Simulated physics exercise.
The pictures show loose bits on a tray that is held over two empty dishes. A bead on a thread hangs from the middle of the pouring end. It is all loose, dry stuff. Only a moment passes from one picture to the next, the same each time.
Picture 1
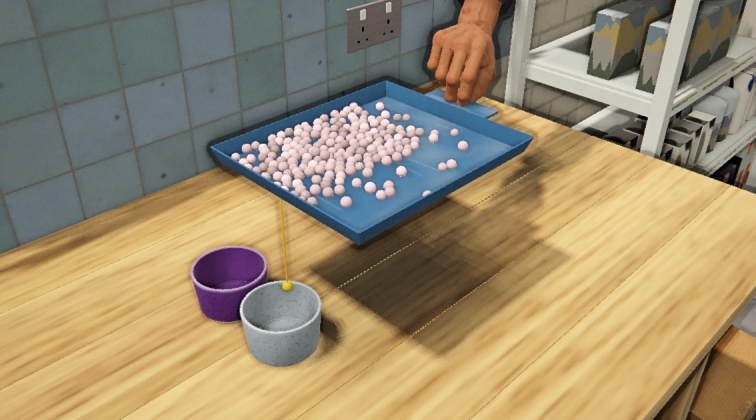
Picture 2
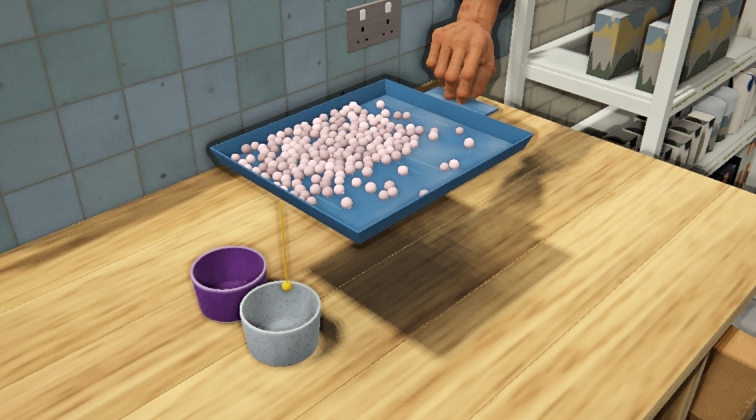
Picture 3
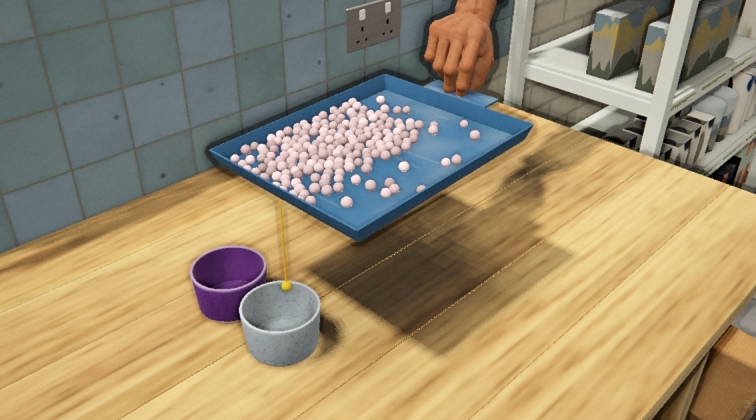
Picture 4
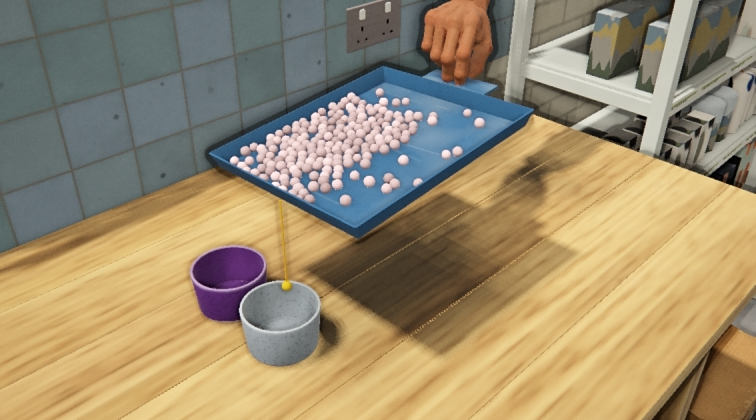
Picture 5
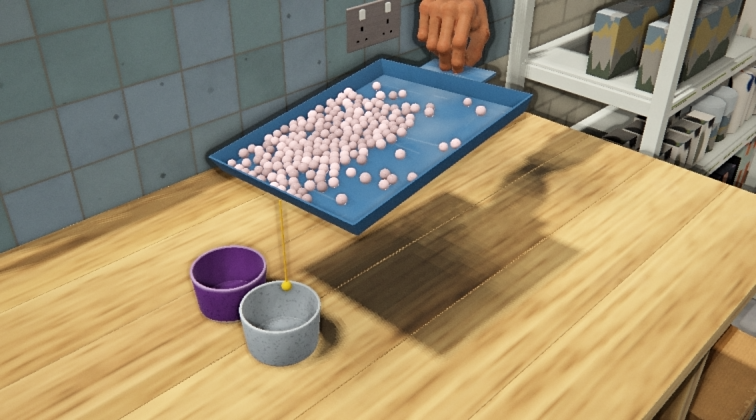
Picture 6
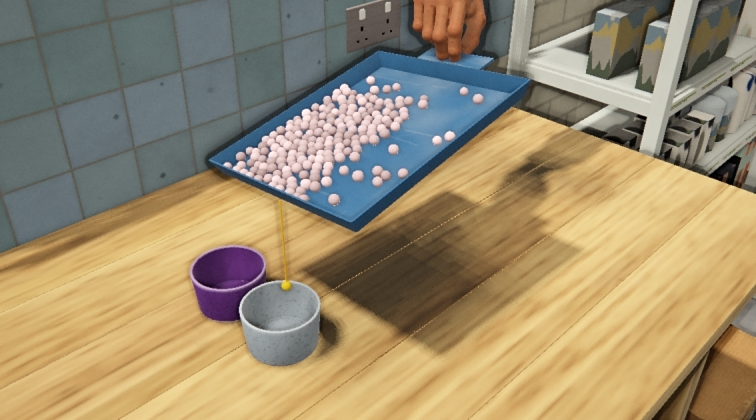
A hand slowly raises the back of a blue tray as pale pink balls shift slightly.
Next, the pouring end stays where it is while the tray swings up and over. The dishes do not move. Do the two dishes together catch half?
Together they catch more than half.
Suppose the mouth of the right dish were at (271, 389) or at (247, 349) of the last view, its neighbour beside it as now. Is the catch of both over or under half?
One: Under half. Two: The smaller part.
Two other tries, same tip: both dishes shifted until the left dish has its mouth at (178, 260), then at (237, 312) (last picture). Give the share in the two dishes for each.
First some 60, then 10 per cent.
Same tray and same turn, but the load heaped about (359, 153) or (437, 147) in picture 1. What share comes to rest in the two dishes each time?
Near 70 % and 60 %.
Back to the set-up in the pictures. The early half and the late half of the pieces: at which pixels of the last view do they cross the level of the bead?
The first part at (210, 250); the rest at (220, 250).
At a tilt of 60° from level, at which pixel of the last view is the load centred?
Roughly at (246, 176).
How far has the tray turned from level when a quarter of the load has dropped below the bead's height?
Near 65 degrees.
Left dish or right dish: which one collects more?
That is the left-hand dish.
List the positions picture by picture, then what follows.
Corners of the pouring end at (219, 147) and (359, 227), level; middle of the load at (339, 148), sugar pearls; left dish at (200, 298); right dish at (251, 340); bead on its thread at (288, 286), in the first frame.
Corners of the pouring end at (219, 148) and (358, 226), level; middle of the load at (338, 147), in the second frame.
Corners of the pouring end at (218, 149) and (357, 224), tipped barely, lowest at the left corner; middle of the load at (337, 145), a stray few on the move, in the third frame.
Corners of the pouring end at (218, 152) and (356, 221), tipped a little, lowest at the left corner; middle of the load at (336, 141), a small part on the move, in the fourth frame.
Corners of the pouring end at (217, 155) and (354, 218), tipped a little, lowest at the left corner; middle of the load at (333, 138), a small part on the move, in the fifth frame.
Corners of the pouring end at (217, 158) and (351, 215), tipped a little, lowest at the left corner; middle of the load at (326, 136), nearly all on the move; left dish at (200, 298); right dish at (250, 340), in the sixth frame.
Soon, tray tipped steeply; about two thirds on the tray; a small part in the left dish; a stray few outside both; a small part in the air.
A while on, tray tipped right over; a stray few in the right dish; about two thirds in the left dish; about a quarter outside both; a stray few in the air.
Towards the end, tray tipped past a quarter turn; a stray few in the right dish; about two thirds in the left dish; about a quarter outside both.
Finally, tray tipped past a quarter turn; a stray few in the right dish; about two thirds in the left dish; about a quarter outside both.
